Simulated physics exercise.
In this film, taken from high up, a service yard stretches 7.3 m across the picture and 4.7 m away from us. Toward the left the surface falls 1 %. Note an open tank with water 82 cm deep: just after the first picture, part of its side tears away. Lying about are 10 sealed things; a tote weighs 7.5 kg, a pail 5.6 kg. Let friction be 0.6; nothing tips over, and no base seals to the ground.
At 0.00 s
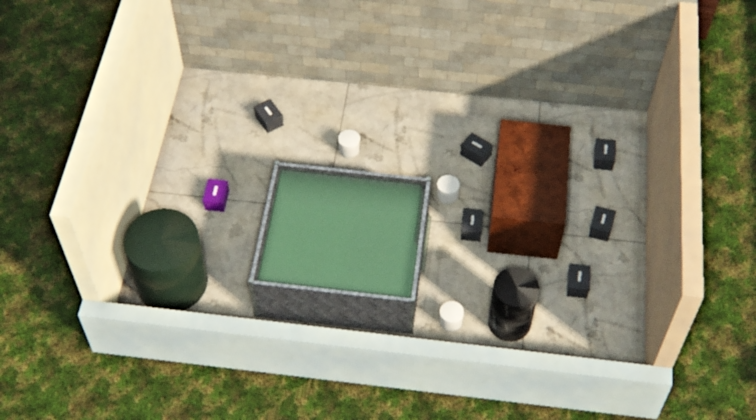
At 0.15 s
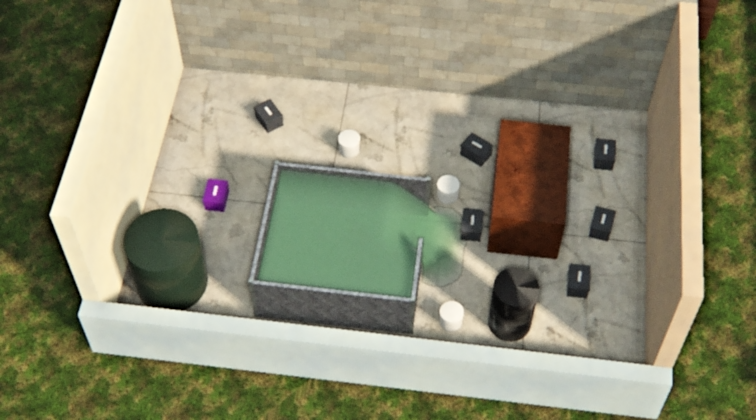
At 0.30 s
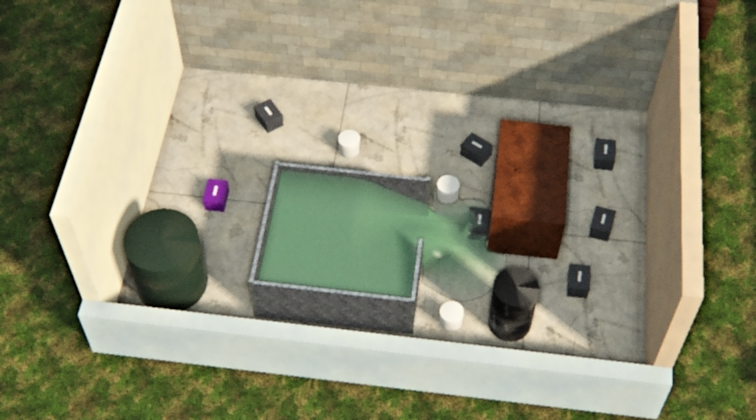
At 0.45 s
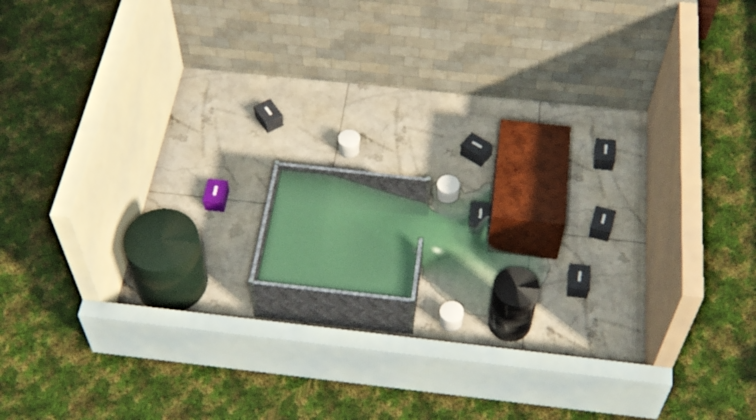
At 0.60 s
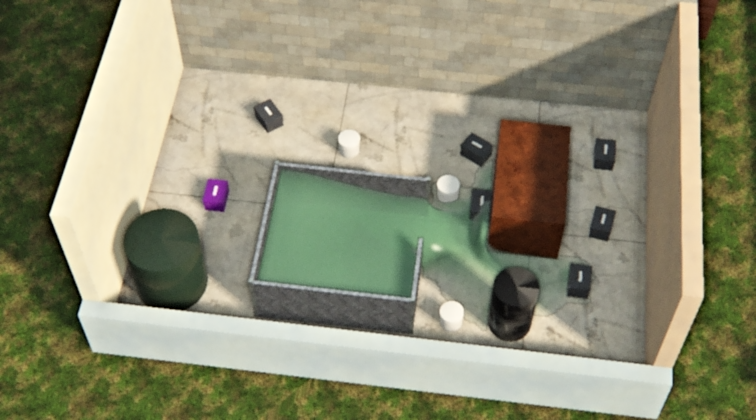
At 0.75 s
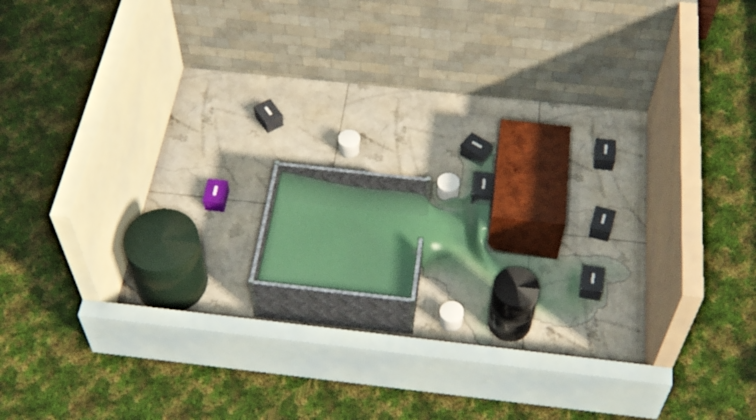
At the start, a square tank of green water stands in a walled yard among dark boxes, white cylinders and a brown block. Part of its right side opens and water pours out, spreading rightward across the floor around the block and a black drum, nudging two dark boxes slightly.
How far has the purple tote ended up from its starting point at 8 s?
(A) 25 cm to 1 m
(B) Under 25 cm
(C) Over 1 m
A, 25 cm to 1 m.
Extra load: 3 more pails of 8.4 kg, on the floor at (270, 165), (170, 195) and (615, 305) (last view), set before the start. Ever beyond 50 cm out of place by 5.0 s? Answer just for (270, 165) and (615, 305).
Below the mark, beyond the mark.
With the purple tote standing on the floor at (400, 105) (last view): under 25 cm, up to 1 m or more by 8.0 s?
By that time it is swept a long way.
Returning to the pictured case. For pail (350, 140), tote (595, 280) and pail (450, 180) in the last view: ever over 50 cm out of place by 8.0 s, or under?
Item by item, they came out below the mark, above the mark and above the mark.
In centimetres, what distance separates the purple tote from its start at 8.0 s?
It's about 80 cm away.
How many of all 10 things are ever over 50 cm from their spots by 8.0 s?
9 of them.
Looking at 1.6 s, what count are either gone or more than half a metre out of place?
I make it 4.
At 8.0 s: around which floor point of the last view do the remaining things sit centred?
Close to pixel (351, 194).
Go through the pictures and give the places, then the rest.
The purple tote at (216, 191) rests on the ground; water covers 3.9 m2; 0 of 10 have shifted, in the first picture.
The purple tote at (216, 191) rests on the ground; water covers 4.6 m2; 0 of 10 have shifted, in the second picture.
The purple tote at (216, 191), on the bottom; 5.4 m2 under water; 1 of 10 have shifted, in the third picture.
The purple tote at (216, 191) rests on the ground; water covers 6.1 m2; 1 of 10 have shifted, in the fourth picture.
The purple tote at (216, 191), on the bottom; water covers 6.7 m2; 1 of 10 have shifted, in the fifth picture.
The purple tote at (216, 191) rests on the ground; water covers 7.3 m2; 2 of 10 have shifted, in the sixth picture.
After 1.6 s the purple tote is near (216, 191), 0.0 m from its start, aground; 3 afloat.
After 3.6 s the purple tote is near (216, 191), 0.0 m from its start, aground; 2 afloat.
After 5.6 s the purple tote is near (215, 193), 0.0 m from its start, aground; 6 afloat.
After 8.0 s the purple tote is near (259, 168), 0.7 m from its start, afloat; 7 afloat.
